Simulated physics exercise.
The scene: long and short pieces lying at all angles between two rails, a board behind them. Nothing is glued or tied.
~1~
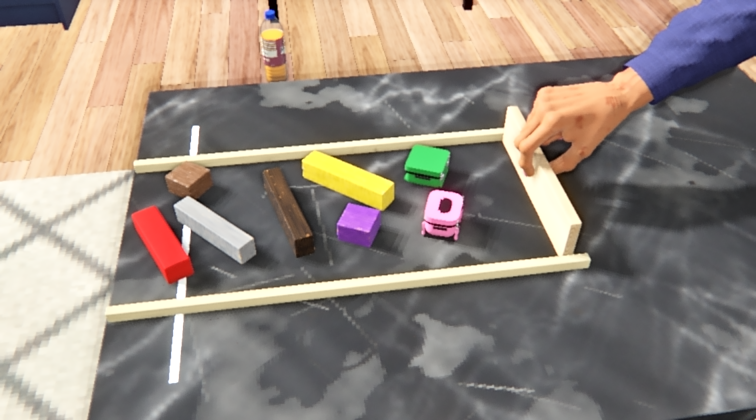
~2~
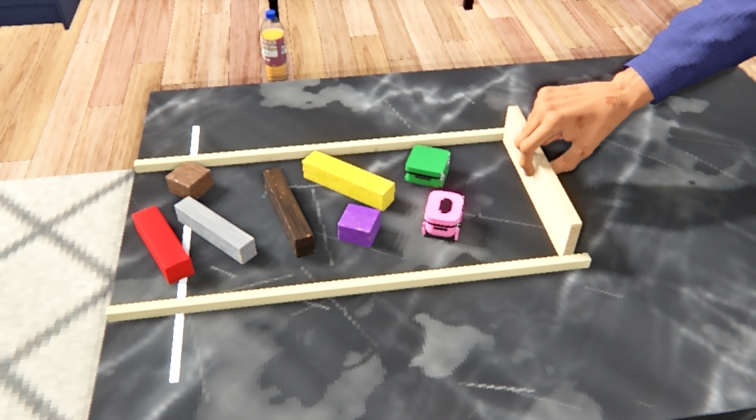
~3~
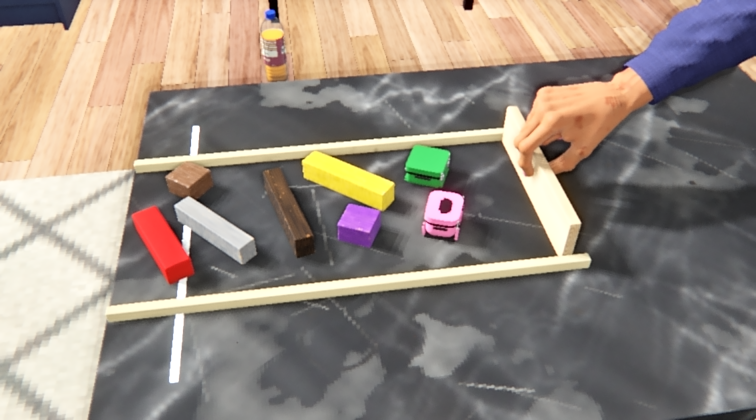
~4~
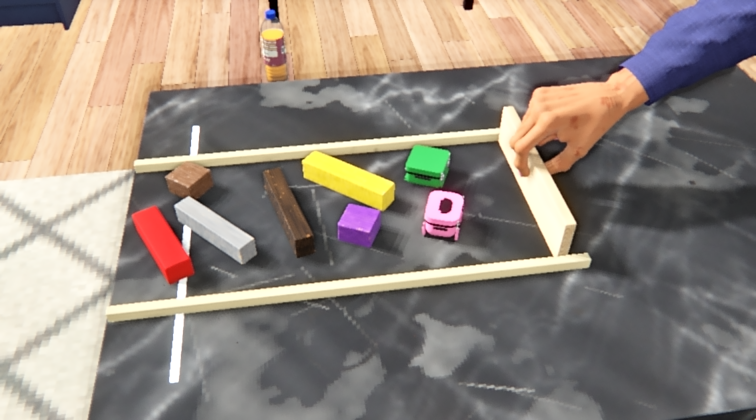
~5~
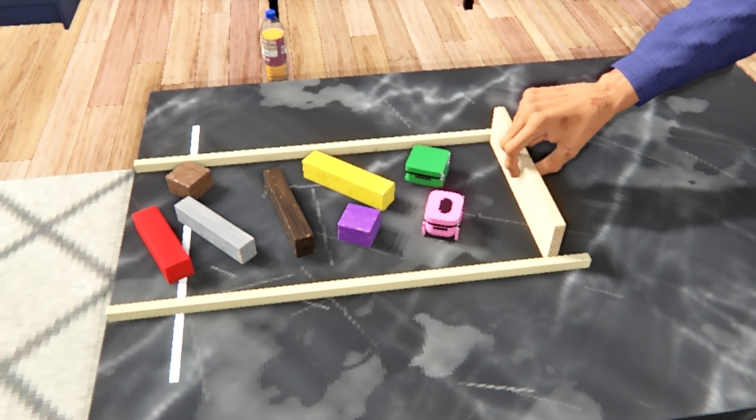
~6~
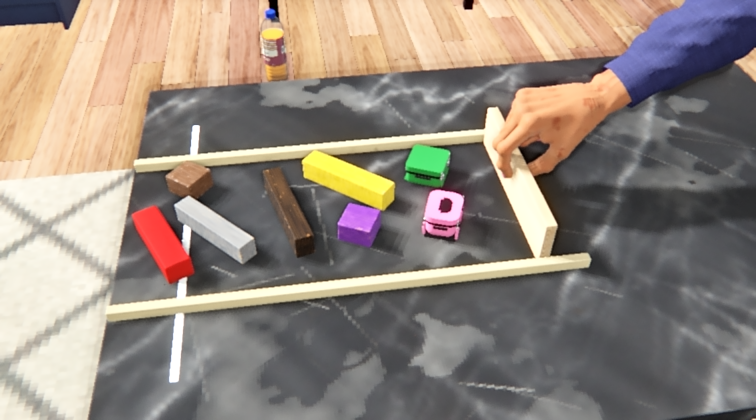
At the start, a hand holds a wooden board upright between two rails on a dark marbled surface, with coloured blocks and bars, a green object and a pink one lying to its left. The hand stays still briefly, then slides the board slightly left, while the pieces remain unmoved.
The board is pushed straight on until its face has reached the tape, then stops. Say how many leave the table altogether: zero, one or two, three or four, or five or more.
Outcome: The number that fall off is three or four.
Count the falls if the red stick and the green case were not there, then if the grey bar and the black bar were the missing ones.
First 1, then 2.
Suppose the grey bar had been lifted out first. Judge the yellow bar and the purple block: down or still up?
The yellow bar survives, the purple block remains up.
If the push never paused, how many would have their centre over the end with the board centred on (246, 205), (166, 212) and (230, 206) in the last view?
Past the end: 0, 6 and 1.
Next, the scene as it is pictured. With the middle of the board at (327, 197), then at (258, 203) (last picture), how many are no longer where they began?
The counts are 6 and 8.
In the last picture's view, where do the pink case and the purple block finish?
First (166, 248), then (130, 256).
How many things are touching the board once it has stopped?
It touches 2.
Soon after, none off yet; red stick at rest near (162, 243); brown block at rest near (190, 181); grey bar at rest near (215, 229).
After that, none off yet; red stick at rest near (159, 244); brown block at rest near (190, 181); grey bar displaced a little near (184, 231).
In the end, the number that fall off is three or four; gone, black bar, grey bar, brown block and red stick.
